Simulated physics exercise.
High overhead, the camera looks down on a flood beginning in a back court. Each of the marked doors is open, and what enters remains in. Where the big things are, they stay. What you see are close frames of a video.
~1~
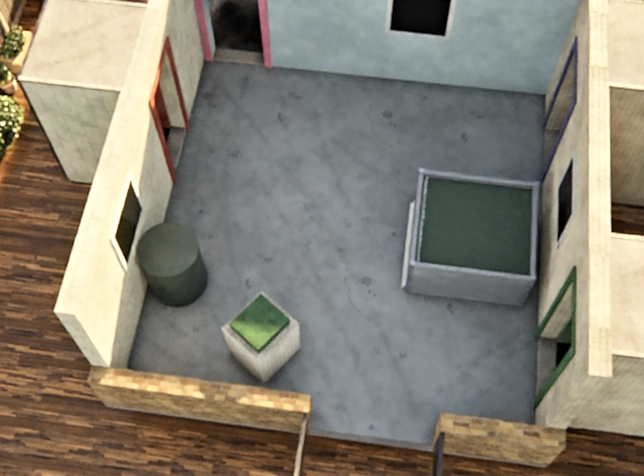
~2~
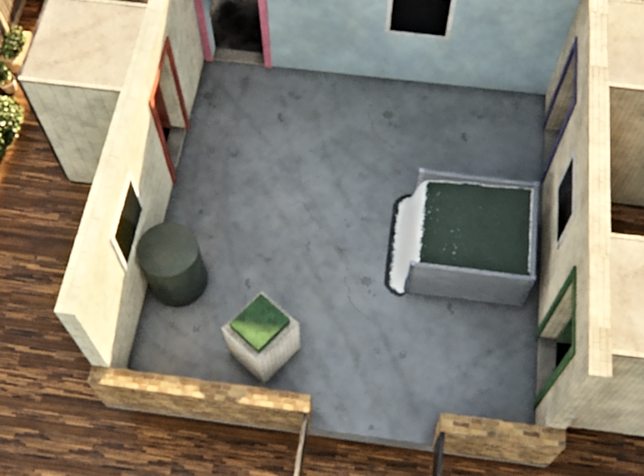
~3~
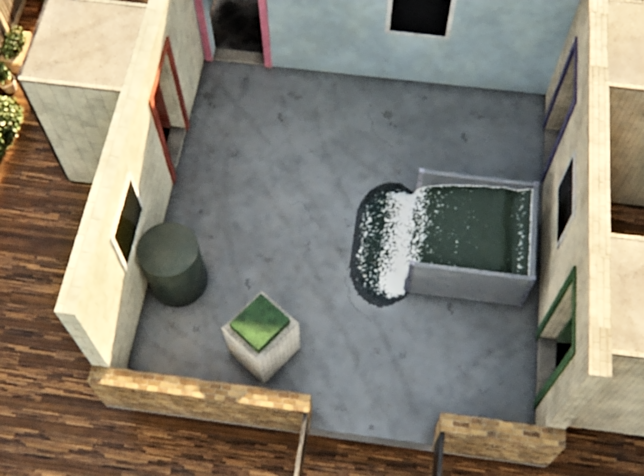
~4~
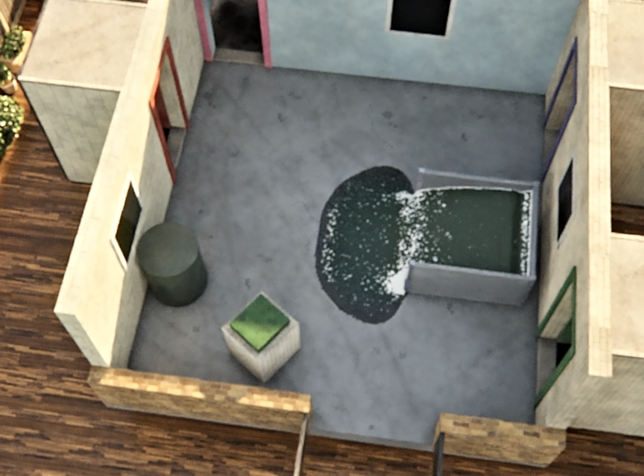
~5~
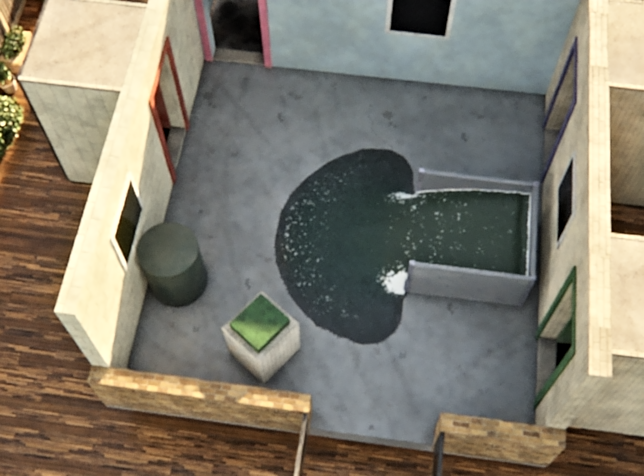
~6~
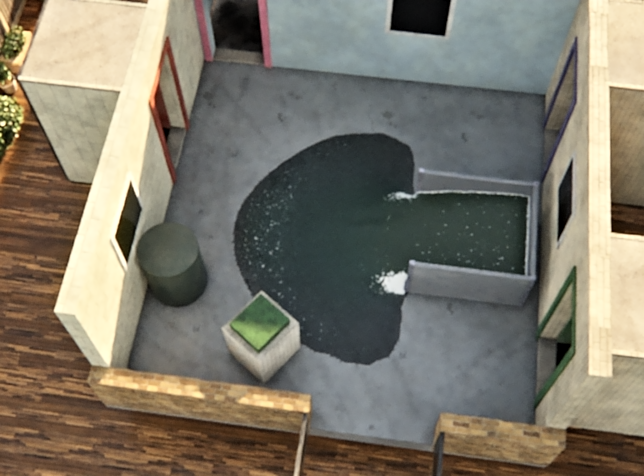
At the start, a tank of dark green water stands whole and still at the right of a walled grey court. Its left side opens and water pours out with white froth, then spreads leftward in a widening dark, rounded pool that reaches the pale green-topped block.
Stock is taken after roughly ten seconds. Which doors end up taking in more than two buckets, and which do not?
The pink door sees more than two buckets come in; the red door sees more than two buckets come in; the blue door sees no more than two buckets come in; the green door sees no more than two buckets come in.
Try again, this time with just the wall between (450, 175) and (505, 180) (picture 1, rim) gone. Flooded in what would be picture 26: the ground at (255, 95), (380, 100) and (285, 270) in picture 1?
Point by point: Swamped, swamped and untouched.
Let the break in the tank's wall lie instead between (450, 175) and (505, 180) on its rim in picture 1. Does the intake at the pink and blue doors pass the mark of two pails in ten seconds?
Result: Pink gets flooded, blue gets flooded.
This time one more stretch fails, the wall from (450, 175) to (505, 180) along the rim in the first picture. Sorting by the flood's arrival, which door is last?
You want the green door.
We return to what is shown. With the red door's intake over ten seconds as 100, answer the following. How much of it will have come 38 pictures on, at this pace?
Close to 100 %.
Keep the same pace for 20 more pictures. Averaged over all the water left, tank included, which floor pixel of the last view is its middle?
At roughly (264, 226).
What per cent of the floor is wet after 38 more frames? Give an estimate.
I'd estimate some 85 per cent.
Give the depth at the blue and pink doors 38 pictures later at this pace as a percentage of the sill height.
I'd say around 0 and 320 in a hundred.
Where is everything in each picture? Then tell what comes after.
In the first picture, the tank at (475, 226) is whole and still.
In the second picture, water pours out at (416, 235) and has run to (411, 198).
In the third picture, water pours out at (415, 237) and has run to (385, 188).
In the fourth picture, water pours out at (415, 238) and has run to (328, 284).
In the fifth picture, water pours out at (415, 238) and has run to (281, 249).
In the sixth picture, water pours out at (415, 239) and has run to (240, 237).
A moment on, water covers 45 % of the floor; the pink door not reached, the red door under two buckets in, the blue door not reached, the green door not reached.
Next, water covers 55 % of the floor; the pink door wet at the sill, nothing in, the red door over two buckets in, the blue door not reached, the green door not reached.
Then, water covers 60 % of the floor; the pink door over two buckets in, the red door far over two buckets in, the blue door not reached, the green door not reached.
Later, water covers 85 % of the floor; the pink door far over two buckets in, the red door far over two buckets in, the blue door not reached, the green door not reached.
In the end, water covers 95 % of the floor; the pink door far over two buckets in, the red door far over two buckets in, the blue door wet at the sill, nothing in, the green door wet at the sill, nothing in.
